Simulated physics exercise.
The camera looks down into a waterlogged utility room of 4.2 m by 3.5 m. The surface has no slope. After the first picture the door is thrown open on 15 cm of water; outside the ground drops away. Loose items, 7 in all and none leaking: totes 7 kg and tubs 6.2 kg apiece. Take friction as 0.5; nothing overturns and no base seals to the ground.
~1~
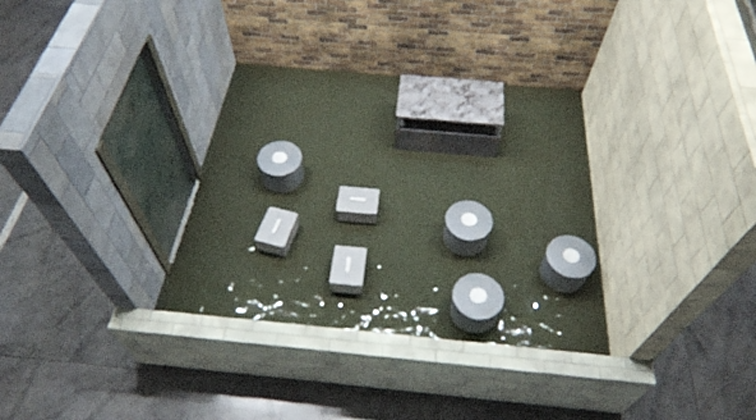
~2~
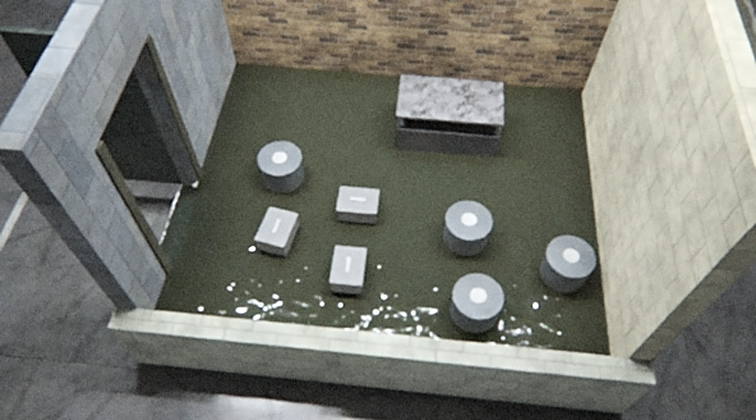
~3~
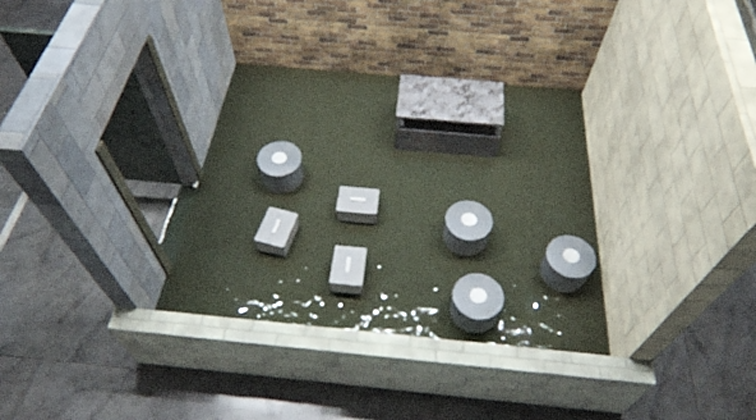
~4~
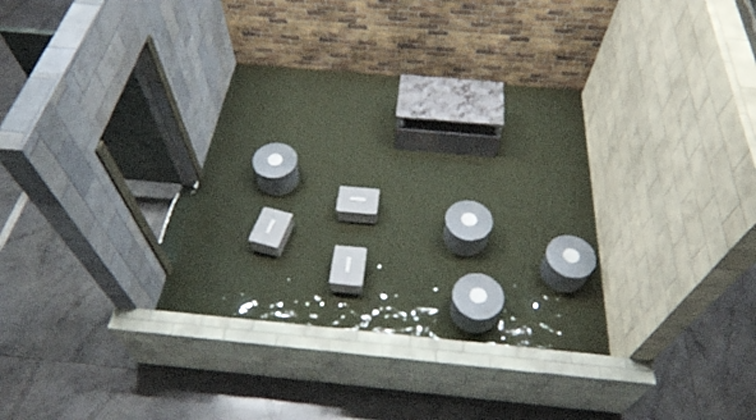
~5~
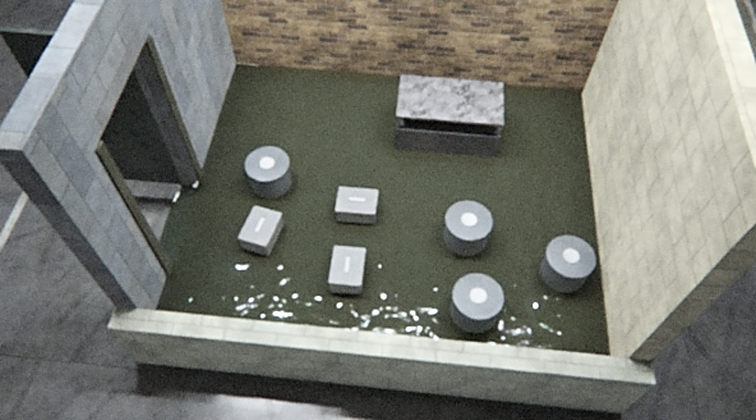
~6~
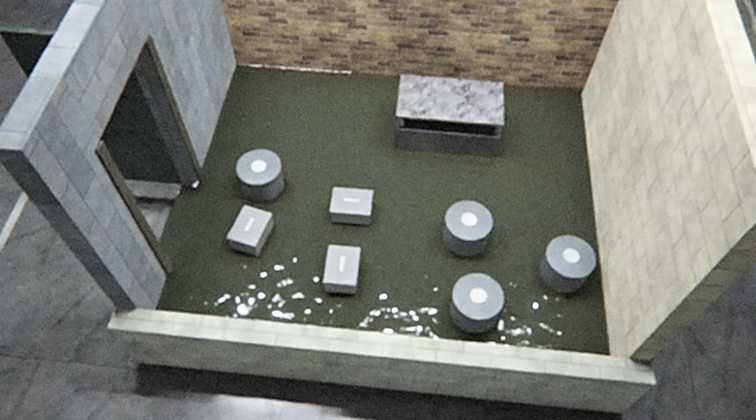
The door in the left wall of a flooded room opens, then the round grey tub and boxy tote nearest it drift slowly left; two more totes later shift slightly left, while the three tubs on the right stay still.
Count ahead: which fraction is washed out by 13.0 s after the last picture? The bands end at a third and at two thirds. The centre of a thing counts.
Share: From one to two thirds.
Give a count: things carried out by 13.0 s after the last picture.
4 of them.
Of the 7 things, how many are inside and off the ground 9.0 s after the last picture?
3 of them.
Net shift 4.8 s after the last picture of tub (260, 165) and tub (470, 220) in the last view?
In turn: Gone out, 60 cm.
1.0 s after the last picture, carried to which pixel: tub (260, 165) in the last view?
Near (234, 179).
Then, 1.0 s after the last picture 0 of 7 are out; 7 afloat.
Then, 4.8 s after the last picture 2 of 7 are out; 5 afloat.
Then, 9.0 s after the last picture 4 of 7 are out; 3 afloat.
Then, 13.0 s after the last picture 4 of 7 are out; 3 afloat.
